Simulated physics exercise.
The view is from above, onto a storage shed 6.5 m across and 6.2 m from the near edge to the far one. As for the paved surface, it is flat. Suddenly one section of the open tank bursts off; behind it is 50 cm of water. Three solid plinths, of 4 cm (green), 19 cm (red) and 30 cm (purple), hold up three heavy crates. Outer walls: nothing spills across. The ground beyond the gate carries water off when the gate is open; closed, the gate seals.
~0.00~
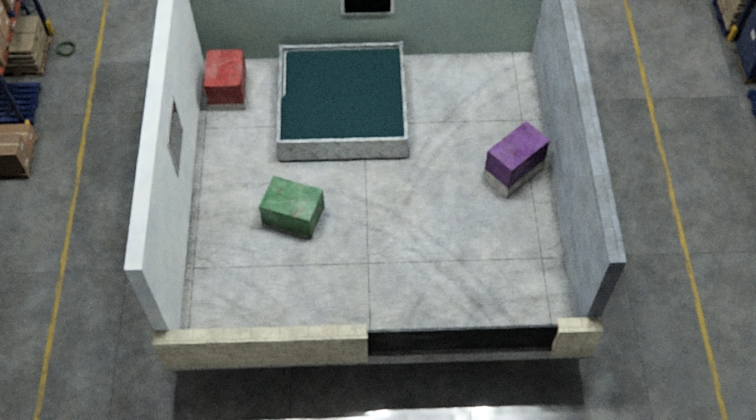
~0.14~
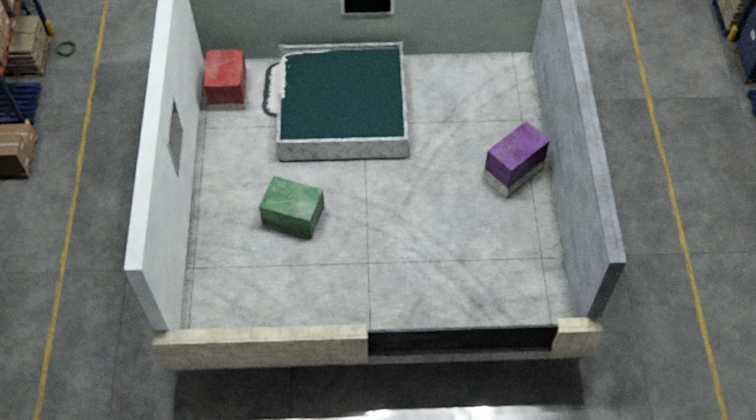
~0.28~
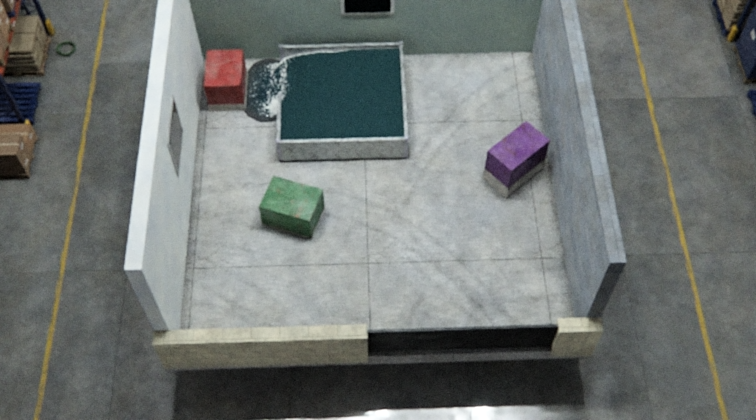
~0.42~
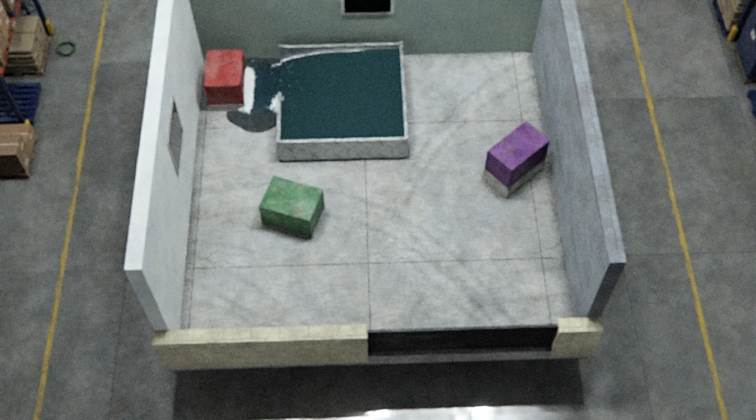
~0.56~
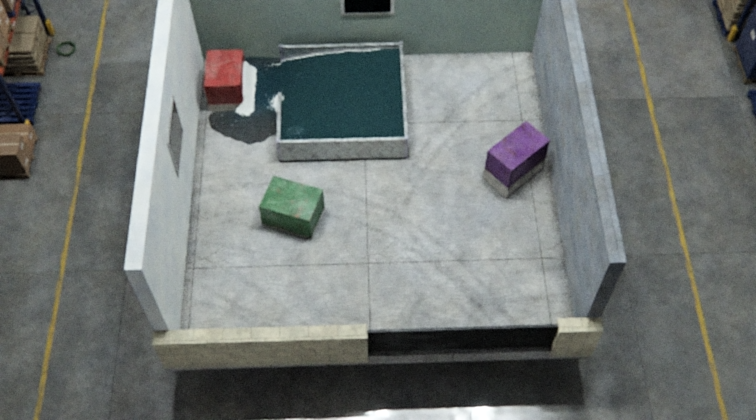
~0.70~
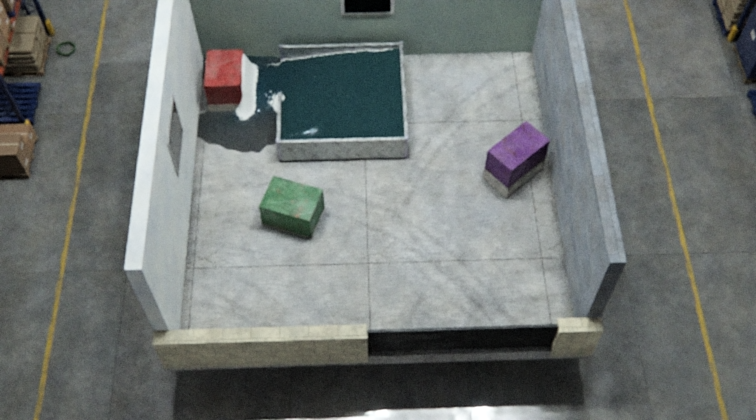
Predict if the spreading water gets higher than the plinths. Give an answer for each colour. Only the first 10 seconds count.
I would say the green crate ends up wet, the red crate ends up wet, the purple crate remains dry.
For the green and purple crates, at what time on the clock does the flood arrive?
Green: 1.6 s; purple: 4.5 s.
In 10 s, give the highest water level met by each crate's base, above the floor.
Topping out, green sees 11, red sees 56 and purple sees 13, all in cm.
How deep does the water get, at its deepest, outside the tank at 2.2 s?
Max depth: About 44 centimetres.
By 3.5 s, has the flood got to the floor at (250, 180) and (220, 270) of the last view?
Awash, then awash.
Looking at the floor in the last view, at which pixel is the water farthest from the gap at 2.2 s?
That lands around (186, 271) in the last picture.
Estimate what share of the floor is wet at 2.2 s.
I'd guess around 20 %.
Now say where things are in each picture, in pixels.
The open tank at (342, 93) is whole and still, 50 cm deep, in the first picture.
Water pours out at (284, 83) and has run 0.6 m, to (272, 113); deepest outside 25 cm, 50 cm at the open tank's back, in the second picture.
Water pours out at (284, 84) and has run 0.8 m, to (247, 109); deepest outside 26 cm, 50 cm at the open tank's back, in the third picture.
The front is at (237, 64), 1.2 m from the gap at (284, 85); 1.2 m2 of floor is under water; 50 cm left at the back of the open tank, in the fourth picture.
Water pours out at (284, 85) and has run 1.5 m, to (219, 60); deepest outside 61 cm, 50 cm at the open tank's back, in the fifth picture.
The front is at (199, 125), 1.8 m from the gap at (284, 85); 1.9 m2 of floor is under water; 50 cm left at the back of the open tank, in the sixth picture.
After 1.4 s water covers 10 % of the floor and is deepest (44 cm) near (259, 61); green plinth not reached, red plinth reached, purple plinth not reached.
After 2.2 s water covers 20 % of the floor and is deepest (44 cm) near (204, 62); green plinth reached, red plinth reached, purple plinth not reached.
After 3.5 s water covers 35 % of the floor and is deepest (34 cm) near (179, 348); green plinth reached, red plinth reached, purple plinth not reached.
After 6.0 s water covers 65 % of the floor and is deepest (21 cm) near (179, 348); green plinth reached, red plinth reached, purple plinth reached.
After 10.0 s water covers 95 % of the floor and is deepest (14 cm) near (555, 215); highest at the green plinth 11 cm, highest at the red plinth 56 cm, highest at the purple plinth 13 cm.
